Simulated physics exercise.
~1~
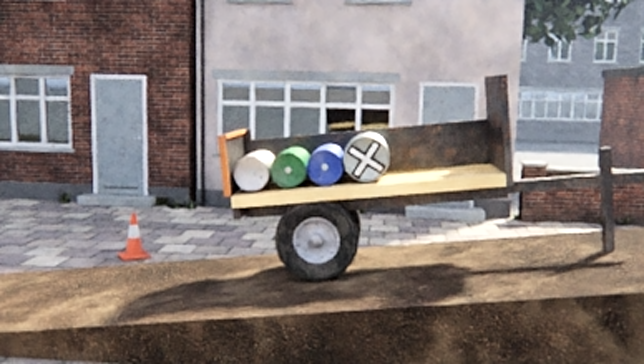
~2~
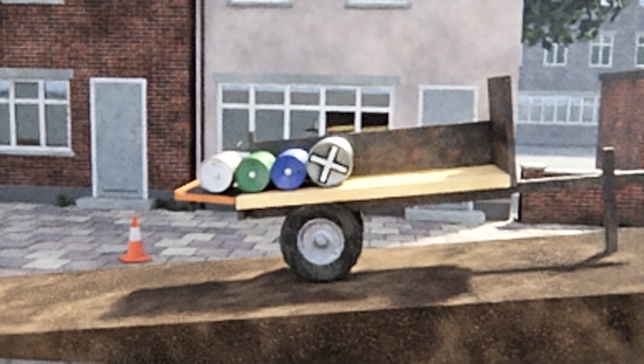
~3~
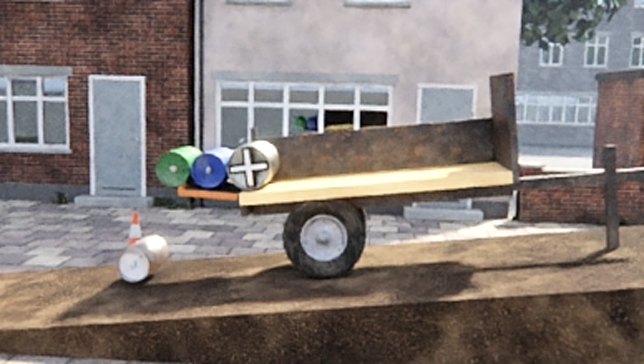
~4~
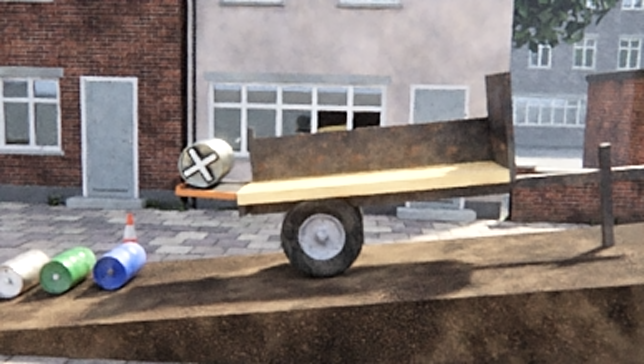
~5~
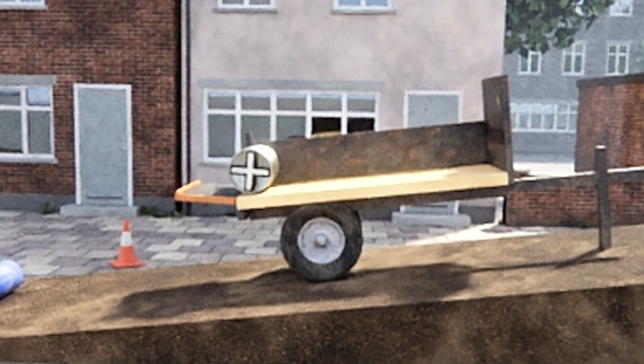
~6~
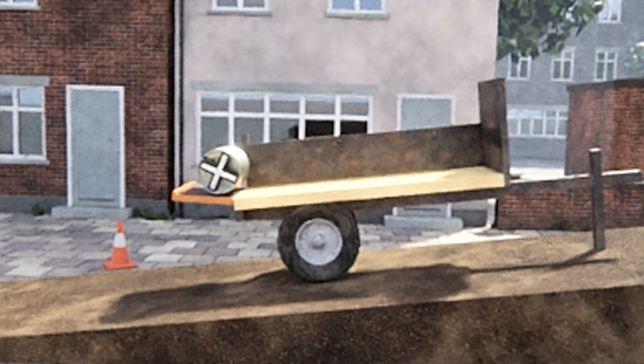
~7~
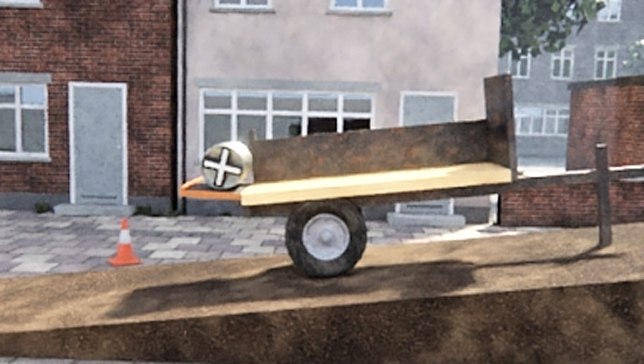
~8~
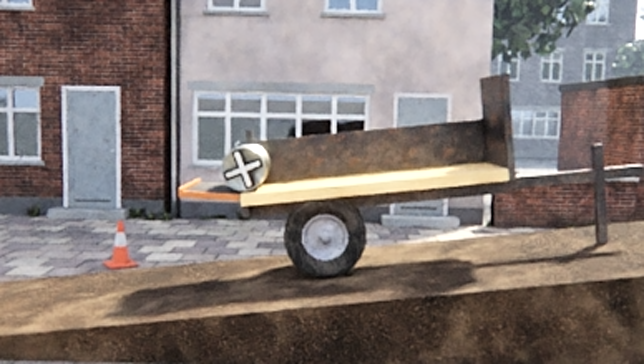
At the start, a white, a green, a blue and a cross-marked keg lie in a row against the raised orange tailgate of a sloping trailer. The tailgate swings down to the left, and the kegs begin rolling after it. The white keg drops off first, landing near a traffic cone, and the green and blue follow it to the ground. These three roll away down the slope to the left. The keg with the cross rolls onto the lowered tailgate but stays aboard, shifting back and forth around its hinge. It ends alone at the trailer's tail end.
